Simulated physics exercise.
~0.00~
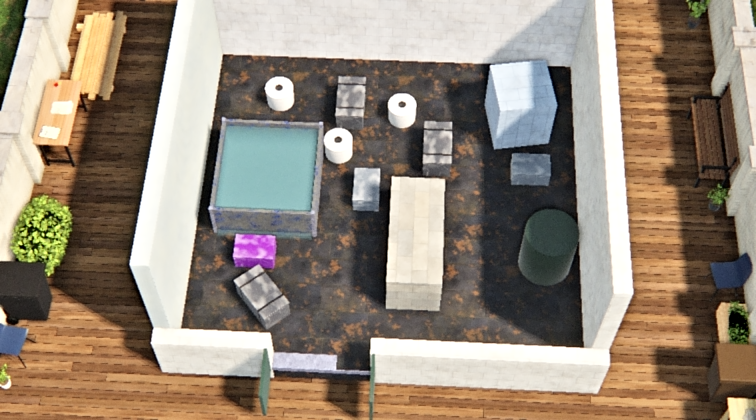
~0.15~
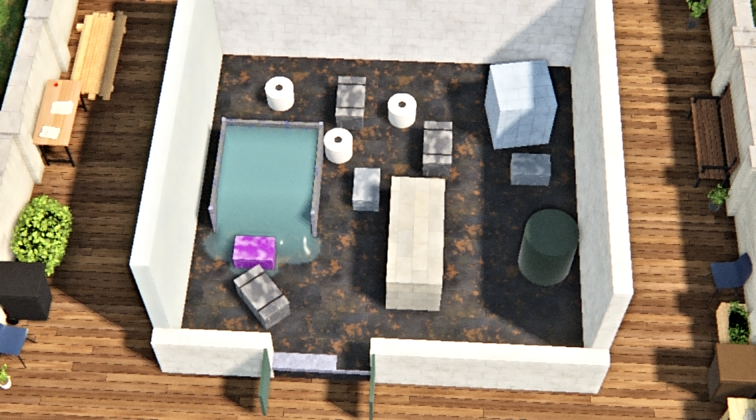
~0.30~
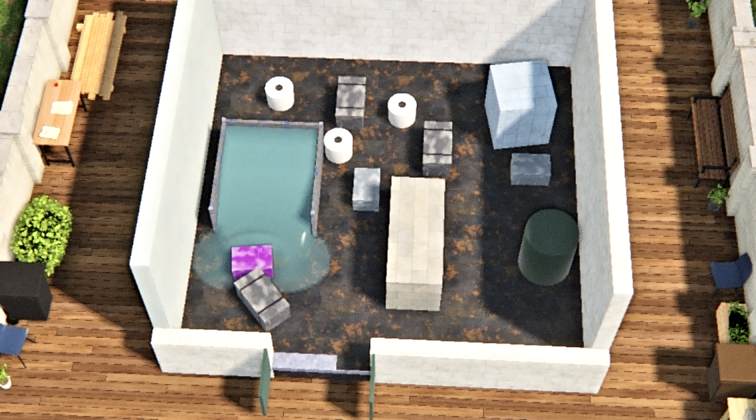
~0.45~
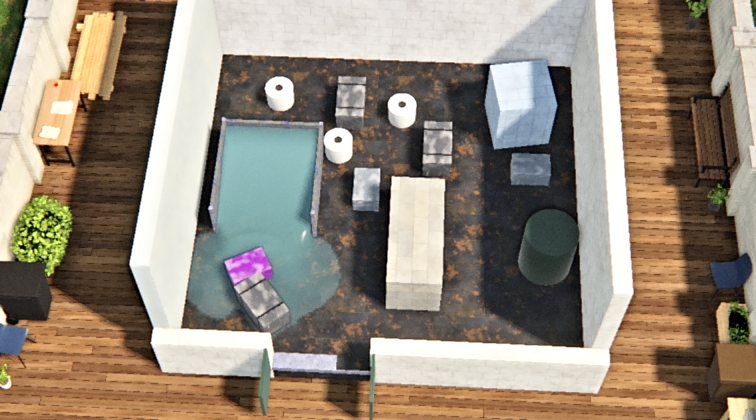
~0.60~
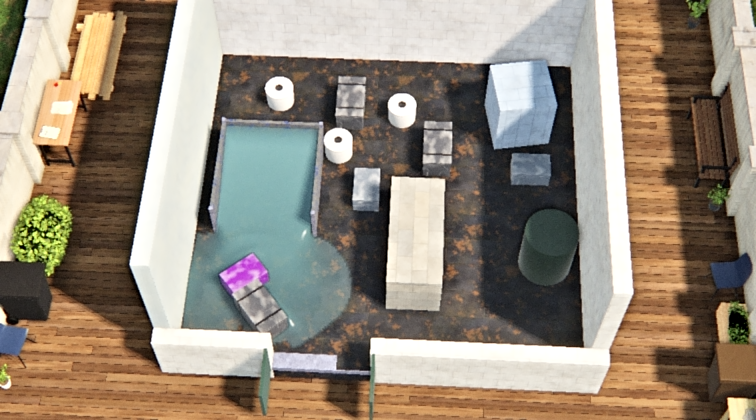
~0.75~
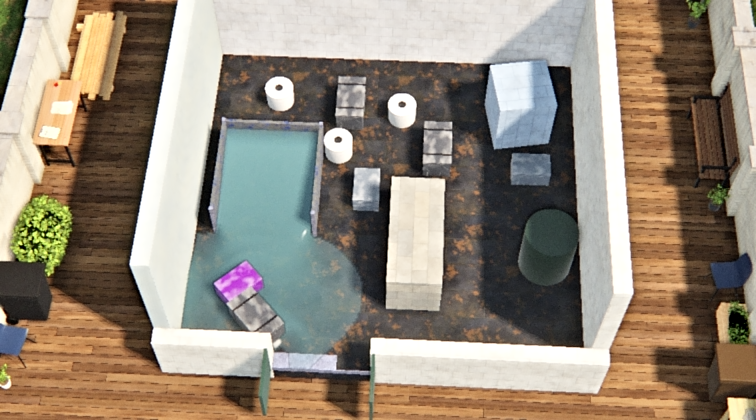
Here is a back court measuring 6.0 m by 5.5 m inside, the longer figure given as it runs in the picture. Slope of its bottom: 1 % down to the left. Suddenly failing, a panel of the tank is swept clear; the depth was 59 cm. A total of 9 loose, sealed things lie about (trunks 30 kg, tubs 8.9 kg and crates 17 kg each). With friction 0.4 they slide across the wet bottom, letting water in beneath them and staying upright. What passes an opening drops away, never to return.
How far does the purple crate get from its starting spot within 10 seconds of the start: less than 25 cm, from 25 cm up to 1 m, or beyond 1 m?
Expect it to shift a fair bit, but under a metre.
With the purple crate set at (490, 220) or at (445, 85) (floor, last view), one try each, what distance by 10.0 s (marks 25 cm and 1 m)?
In that order: It holds its place; it holds its place.
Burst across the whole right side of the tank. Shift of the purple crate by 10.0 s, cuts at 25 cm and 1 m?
So the purple crate keeps its position.
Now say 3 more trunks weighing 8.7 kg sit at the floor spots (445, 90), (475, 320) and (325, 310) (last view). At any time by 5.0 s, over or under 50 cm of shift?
In order: Below it, above it, above it.
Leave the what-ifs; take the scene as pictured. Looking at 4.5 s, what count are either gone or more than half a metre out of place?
2.
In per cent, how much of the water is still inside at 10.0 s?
About 66 in a hundred parts of the water.
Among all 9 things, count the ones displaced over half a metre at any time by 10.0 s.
My count gives 2.
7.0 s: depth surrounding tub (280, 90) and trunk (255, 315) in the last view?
Roughly 1 and 4 cm.
After 2.0 s the purple crate is near (193, 301), 1.4 m from its start, afloat; 0 of 9 are out; 2 afloat.
After 4.5 s the purple crate is near (233, 270), 0.5 m from its start, afloat; 0 of 9 are out; 1 afloat.
After 7.0 s the purple crate is near (251, 267), 0.4 m from its start, aground; 0 of 9 are out; 0 afloat.
After 10.0 s the purple crate is near (249, 286), 0.7 m from its start, aground; 0 of 9 are out; 0 afloat.
